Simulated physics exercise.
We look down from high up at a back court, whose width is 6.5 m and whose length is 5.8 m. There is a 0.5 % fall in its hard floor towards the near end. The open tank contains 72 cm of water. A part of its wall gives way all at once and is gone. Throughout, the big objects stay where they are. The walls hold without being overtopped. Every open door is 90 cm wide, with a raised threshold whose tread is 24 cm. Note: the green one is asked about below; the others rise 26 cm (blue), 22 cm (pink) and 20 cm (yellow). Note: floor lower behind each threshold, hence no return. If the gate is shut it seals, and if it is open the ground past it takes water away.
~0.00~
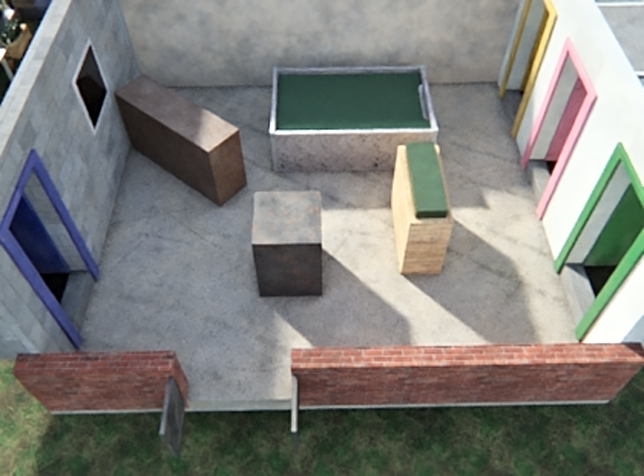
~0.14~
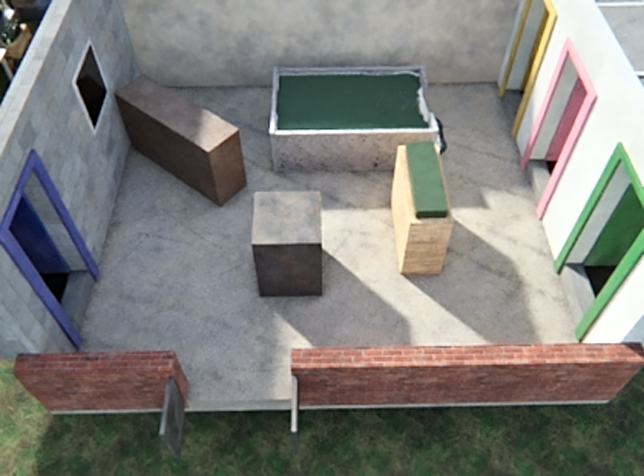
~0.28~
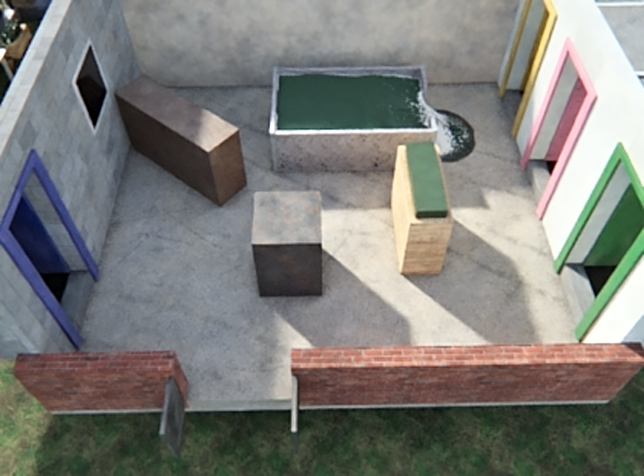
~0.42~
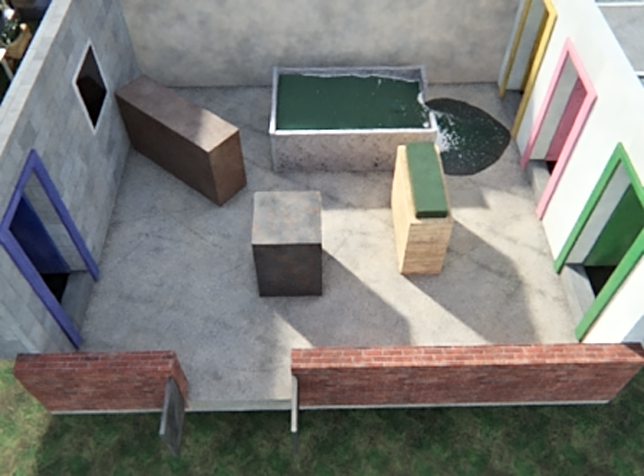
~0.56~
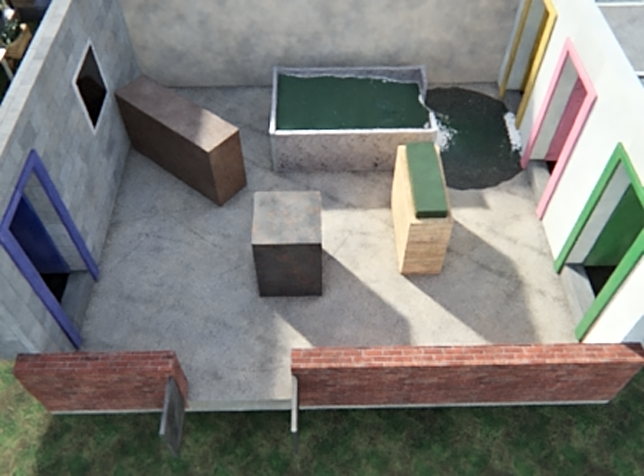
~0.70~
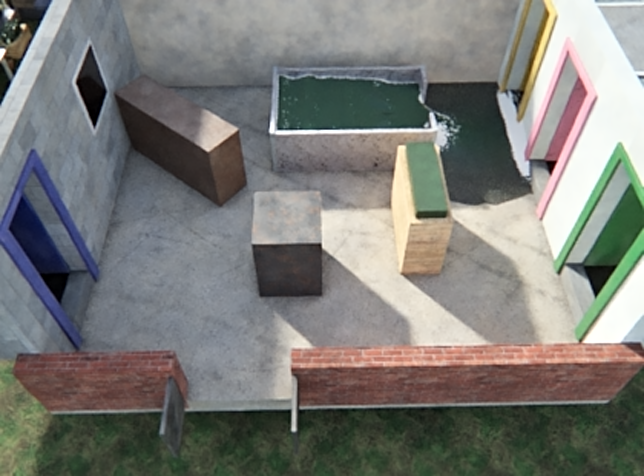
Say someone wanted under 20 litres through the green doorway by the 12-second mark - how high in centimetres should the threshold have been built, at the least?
They should have built it at least 8 cm high.
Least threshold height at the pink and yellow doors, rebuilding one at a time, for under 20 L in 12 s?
You'd want some 18 cm at pink and some 33 cm at yellow.
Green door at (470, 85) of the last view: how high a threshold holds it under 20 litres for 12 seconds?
You'd want it roughly 26 cm high.
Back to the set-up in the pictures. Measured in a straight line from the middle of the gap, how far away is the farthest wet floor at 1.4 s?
About 3.6 metres out.
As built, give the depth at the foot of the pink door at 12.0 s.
About 6.0 centimetres.
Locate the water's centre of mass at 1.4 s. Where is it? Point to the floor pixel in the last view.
Centre of mass: About (390, 136) px.
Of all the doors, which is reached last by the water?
Blue.
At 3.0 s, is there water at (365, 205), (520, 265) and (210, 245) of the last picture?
In the order asked: Untouched, soaked, untouched.
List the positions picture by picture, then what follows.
In the first frame, the open tank at (351, 102) is whole and still, 72 cm deep; the green door at (595, 257) is dry.
In the second frame, the gap is at (422, 122), the front 0.3 m out at a hidden place; the back of the open tank holds 72 cm.
In the third frame, water pours out at (422, 124) and has run 0.8 m, to (470, 142); about 11 cm deep outside, 72 cm at the back.
In the fourth frame, the front is at (505, 139), 1.4 m from the gap at (422, 125); 1.8 m2 of floor is wet, 72 cm left at the back.
In the fifth frame, water pours out at (422, 124) and has run 1.7 m, to (523, 122); about 6 cm deep outside, 72 cm at the back.
In the sixth frame, water pours out at (422, 124) and has run 1.8 m, to (532, 189); about 5 cm deep outside, 68 cm at the back; the green door at (595, 257), 3.7 m from the gap, is still 2.0 m from the nearest water.
After 1.4 s water covers 15 % of the floor, deepest (44 cm) near (498, 83); it has not reached the green door.
After 3.0 s water covers 40 % of the floor, deepest (30 cm) near (513, 129); 5 cm at the green door, 0 litres in over its 25 cm threshold.
After 12.0 s water covers 100 % of the floor, deepest (12 cm) near (127, 157); 8 cm at the green door, 0 litres in over its 25 cm threshold.
At the green door as built, the water arrived by 1.5 s and peaked near 10 cm at 7.4 s.
Run again over the same 12 s with other heights there, 34 litres in over 6.5 cm, 13 litres over 9 cm. The limit of 20 litres is kept from about 8 cm up.
